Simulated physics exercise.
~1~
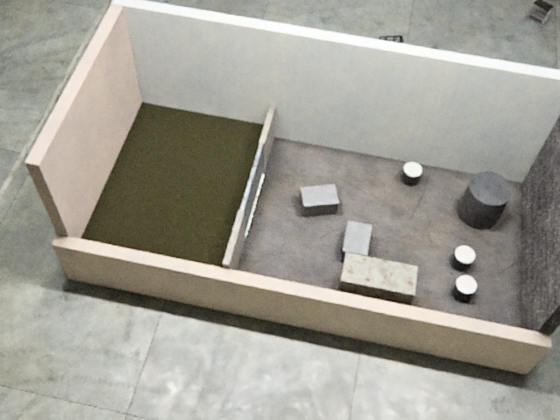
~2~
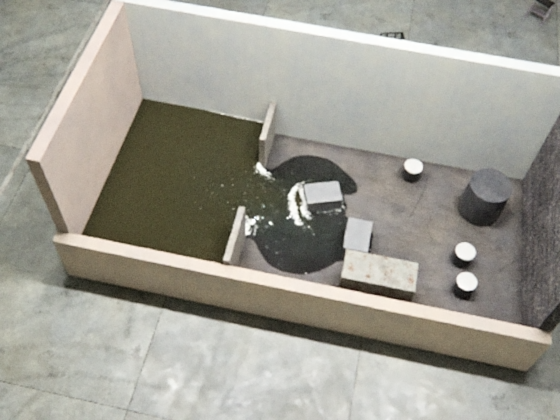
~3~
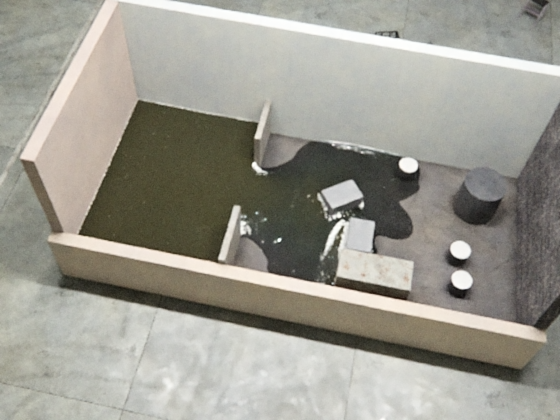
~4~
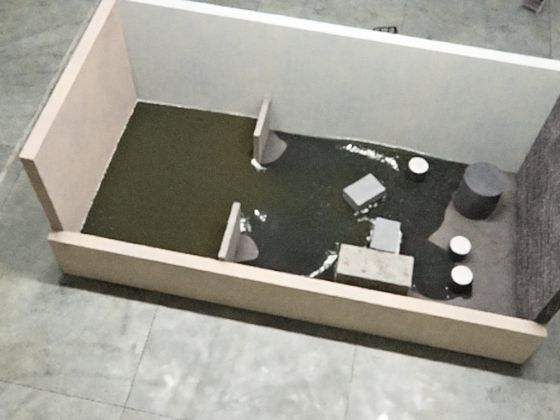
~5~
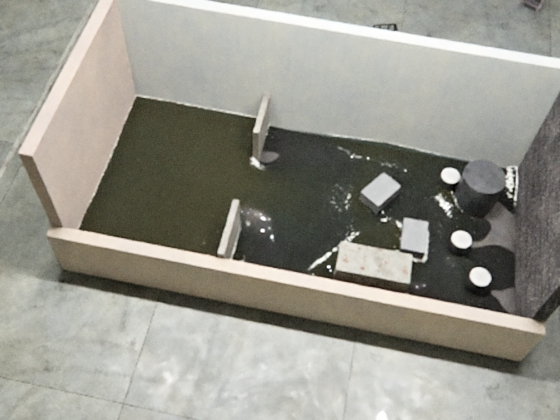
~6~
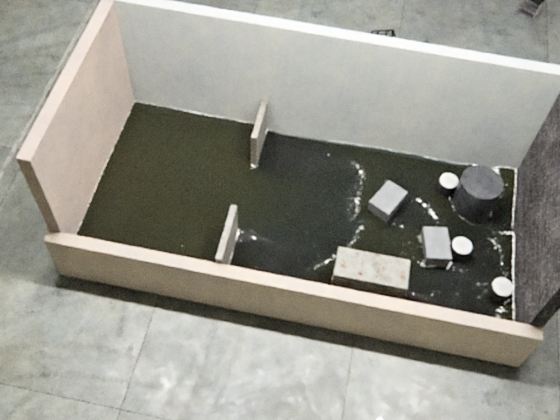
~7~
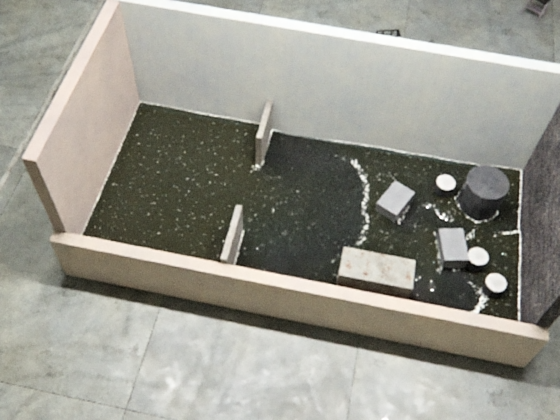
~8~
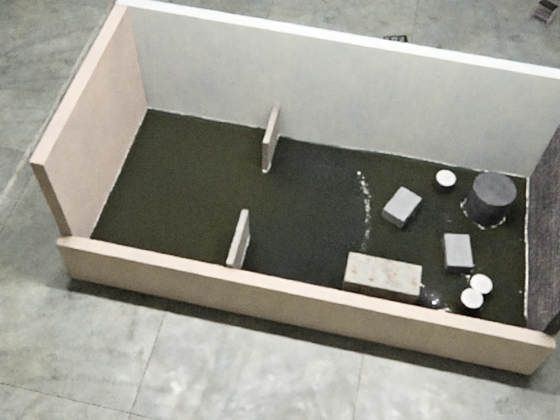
Two adjoining roofless rooms, dark water surging rightward through the opened divide, shifting crates and small pails and covering both floors.
